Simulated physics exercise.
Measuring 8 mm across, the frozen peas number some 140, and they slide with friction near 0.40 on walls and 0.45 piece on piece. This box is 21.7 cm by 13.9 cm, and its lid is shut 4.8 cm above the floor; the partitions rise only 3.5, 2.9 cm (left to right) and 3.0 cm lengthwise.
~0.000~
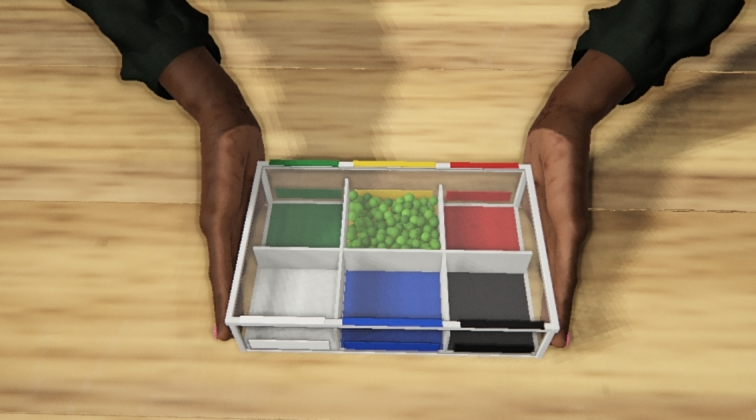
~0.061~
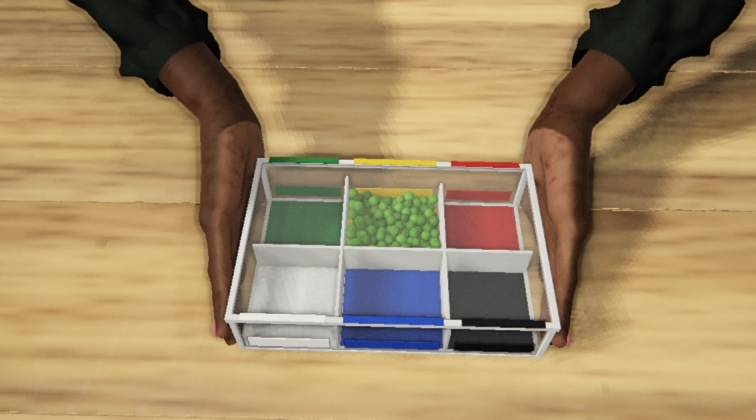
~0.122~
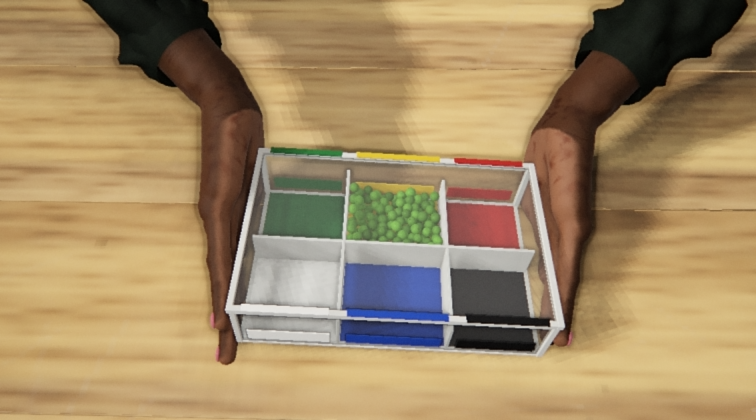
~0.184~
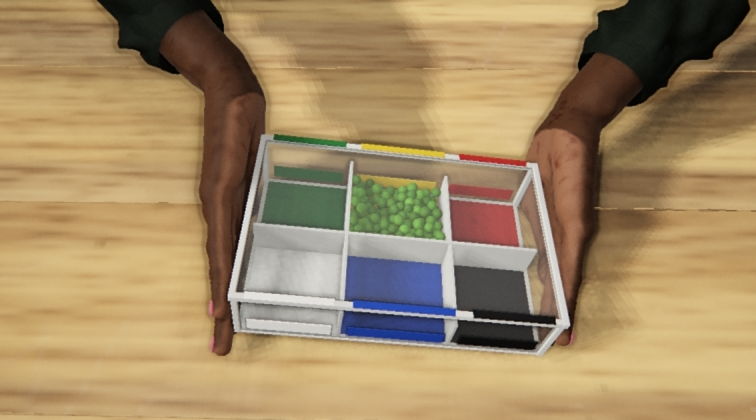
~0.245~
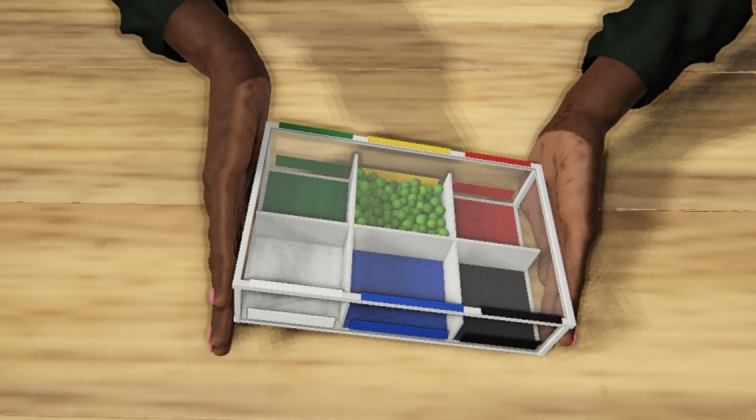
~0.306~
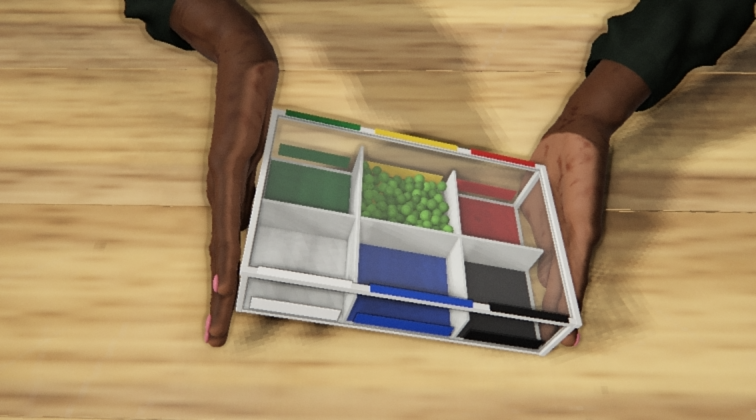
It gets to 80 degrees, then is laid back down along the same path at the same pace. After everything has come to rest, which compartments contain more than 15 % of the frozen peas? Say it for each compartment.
Red: More than 15 %, blue: Not more than 15 %, green: Not more than 15 %, yellow: More than 15 %, white: Not more than 15 %, black: Not more than 15 %.
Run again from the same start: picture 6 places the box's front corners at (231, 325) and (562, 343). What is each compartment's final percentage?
Each compartment ends with, in per cent, red 0, blue 5, green 0, yellow 60, white 0 and black 35.
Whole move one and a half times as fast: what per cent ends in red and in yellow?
Result: Red = 35 %; yellow = 65 %.
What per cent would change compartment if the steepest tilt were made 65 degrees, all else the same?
10 percent.
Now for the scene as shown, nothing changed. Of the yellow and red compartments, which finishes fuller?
Fuller: Yellow.
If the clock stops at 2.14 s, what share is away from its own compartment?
Approx. 25 in a hundred.
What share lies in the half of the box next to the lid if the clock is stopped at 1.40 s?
10 per cent, give or take.
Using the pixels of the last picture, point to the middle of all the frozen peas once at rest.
Roughly (424, 225).
Then, at 1.40 s, tilt 80 degrees; red 5 %, yellow 95 %.
Then, at 2.14 s, tilt 35 degrees; red 25 %, yellow 75 %.
After 2.90 s, tilt 0 degrees; red 25 %, yellow 75 %.
At rest (3.2 s), red 25 %, blue 0 %, green 0 %, yellow 75 %, white 0 %, black 0 %.
